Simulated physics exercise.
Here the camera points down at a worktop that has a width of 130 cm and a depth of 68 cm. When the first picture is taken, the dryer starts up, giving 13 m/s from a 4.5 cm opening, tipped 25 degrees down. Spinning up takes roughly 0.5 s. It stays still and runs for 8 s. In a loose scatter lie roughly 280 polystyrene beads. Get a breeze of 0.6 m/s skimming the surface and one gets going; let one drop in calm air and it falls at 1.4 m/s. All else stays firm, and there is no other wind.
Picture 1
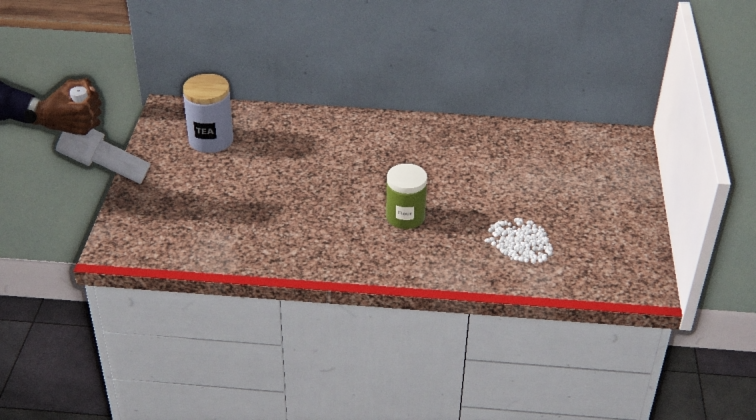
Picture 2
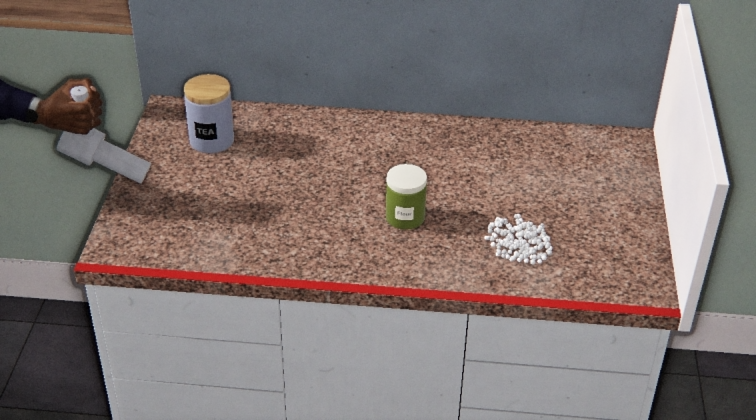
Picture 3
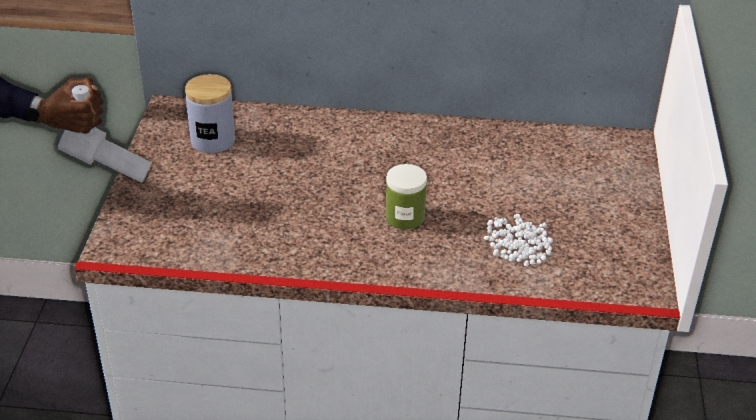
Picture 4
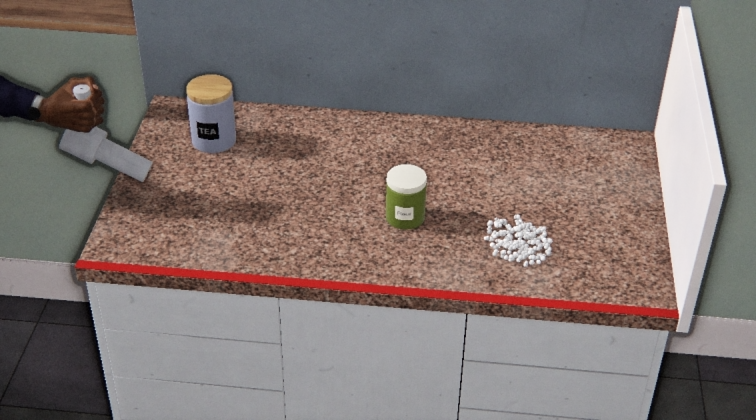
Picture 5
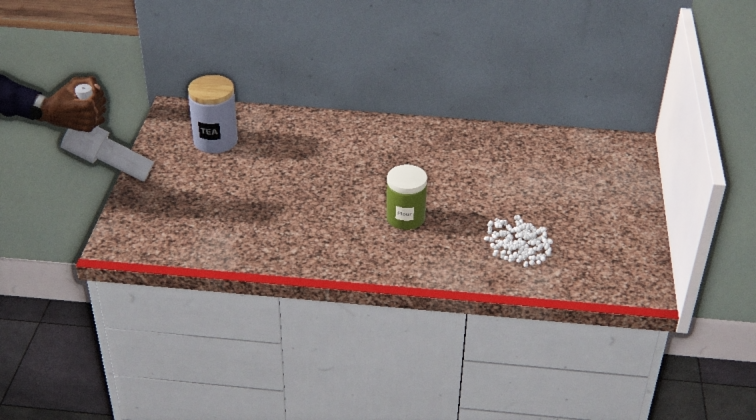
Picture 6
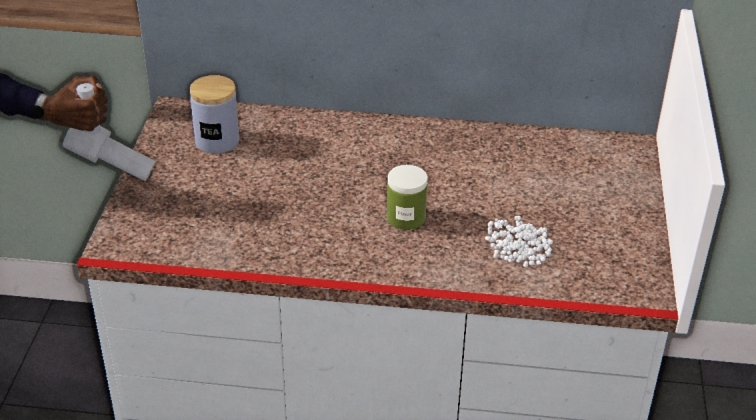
Kitchen worktop with a hand holding a grey dryer at left, two lidded jars standing and scattered white beads lying still.
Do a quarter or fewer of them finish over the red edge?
Yes, a quarter or fewer do.
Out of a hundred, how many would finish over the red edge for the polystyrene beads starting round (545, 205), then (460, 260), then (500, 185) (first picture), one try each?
In turn: 0 per cent, 60 per cent, 0 per cent.
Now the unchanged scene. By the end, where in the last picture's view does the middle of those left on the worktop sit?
I'd put it around (615, 201).
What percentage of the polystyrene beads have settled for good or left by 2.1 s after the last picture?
Estimate: Close to 10 %.
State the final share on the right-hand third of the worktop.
Something close to 90 % ends up there.
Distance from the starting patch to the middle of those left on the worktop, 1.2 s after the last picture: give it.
Roughly 30 centimetres.
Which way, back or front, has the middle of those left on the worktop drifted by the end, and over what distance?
Toward the rear, roughly 15 cm.
Then, 1.2 s after the last picture the count stands so, 5 % are over the red edge; the middle of those still in play is near (635, 213).
Then, 2.1 s after the last picture the count stands so, 8 % are over the red edge; the middle of those still in play is near (621, 201).
Then, 4.0 s after the last picture the count stands so, 8 % are over the red edge; the middle of those still in play is near (620, 209).
Then, 7.6 s after the last picture, at the end, 8 % are over the red edge; the middle of those still in play is near (615, 201).
